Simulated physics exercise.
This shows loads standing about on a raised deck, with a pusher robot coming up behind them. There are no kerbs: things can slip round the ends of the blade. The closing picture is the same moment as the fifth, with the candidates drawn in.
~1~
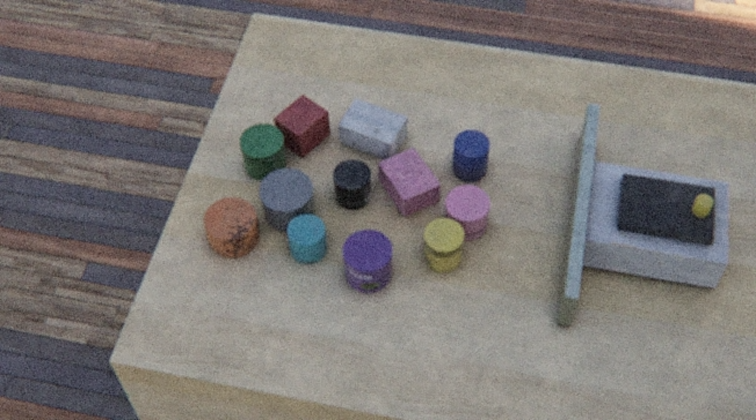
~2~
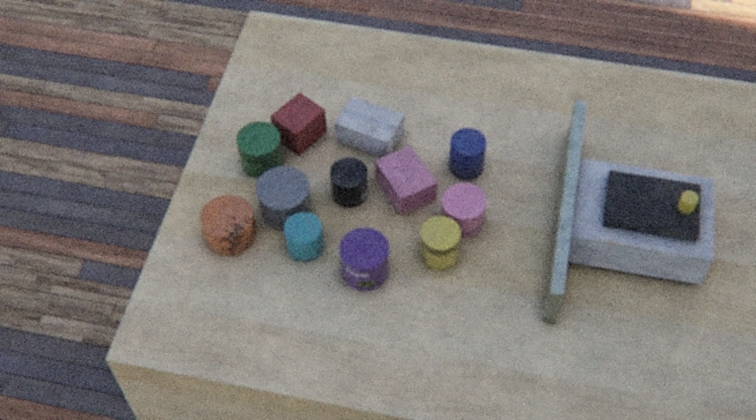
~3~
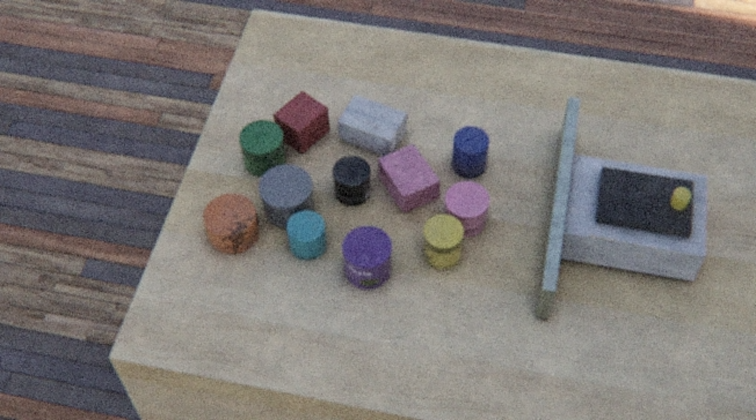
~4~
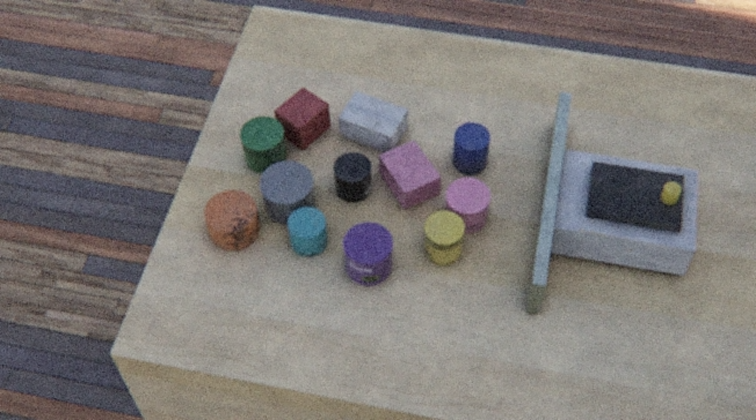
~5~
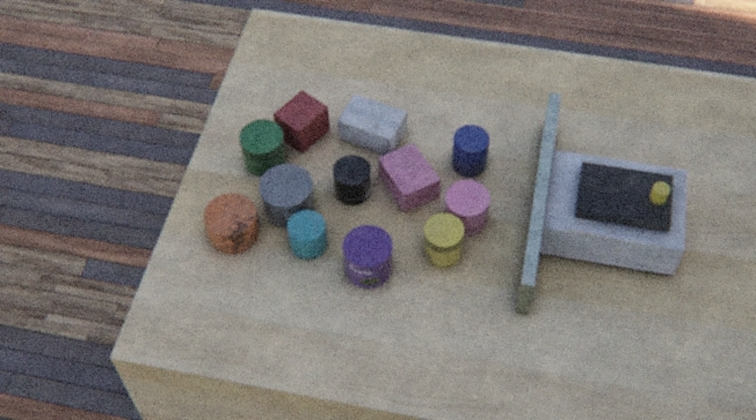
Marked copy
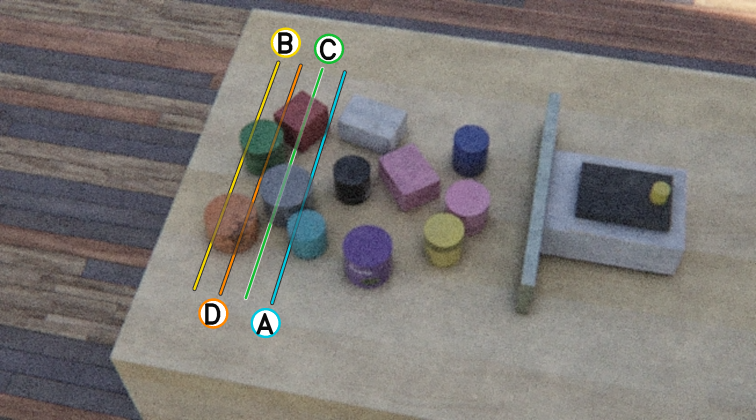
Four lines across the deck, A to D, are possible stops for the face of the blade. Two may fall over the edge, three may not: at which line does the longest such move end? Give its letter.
No third one falls up to D.
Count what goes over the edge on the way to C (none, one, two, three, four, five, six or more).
By then, none.
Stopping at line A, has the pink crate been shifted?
Yes.
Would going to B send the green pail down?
Yes.
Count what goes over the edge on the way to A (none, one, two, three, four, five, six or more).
The count is none.
On the marked copy, A at (312, 178); B at (240, 166); C at (287, 174); D at (264, 170).
Following D. Soon after the start, robot (512, 177); yellow pail (401, 236); blue canister (424, 144).
Later, robot (408, 161); orange canister (211, 236); green pail (252, 144).
In the end, robot (333, 149); green pail over the edge; grey pail over the edge; two fallen.
As for the rest, A is within the limit but short; B drops six; C is within the limit but short.
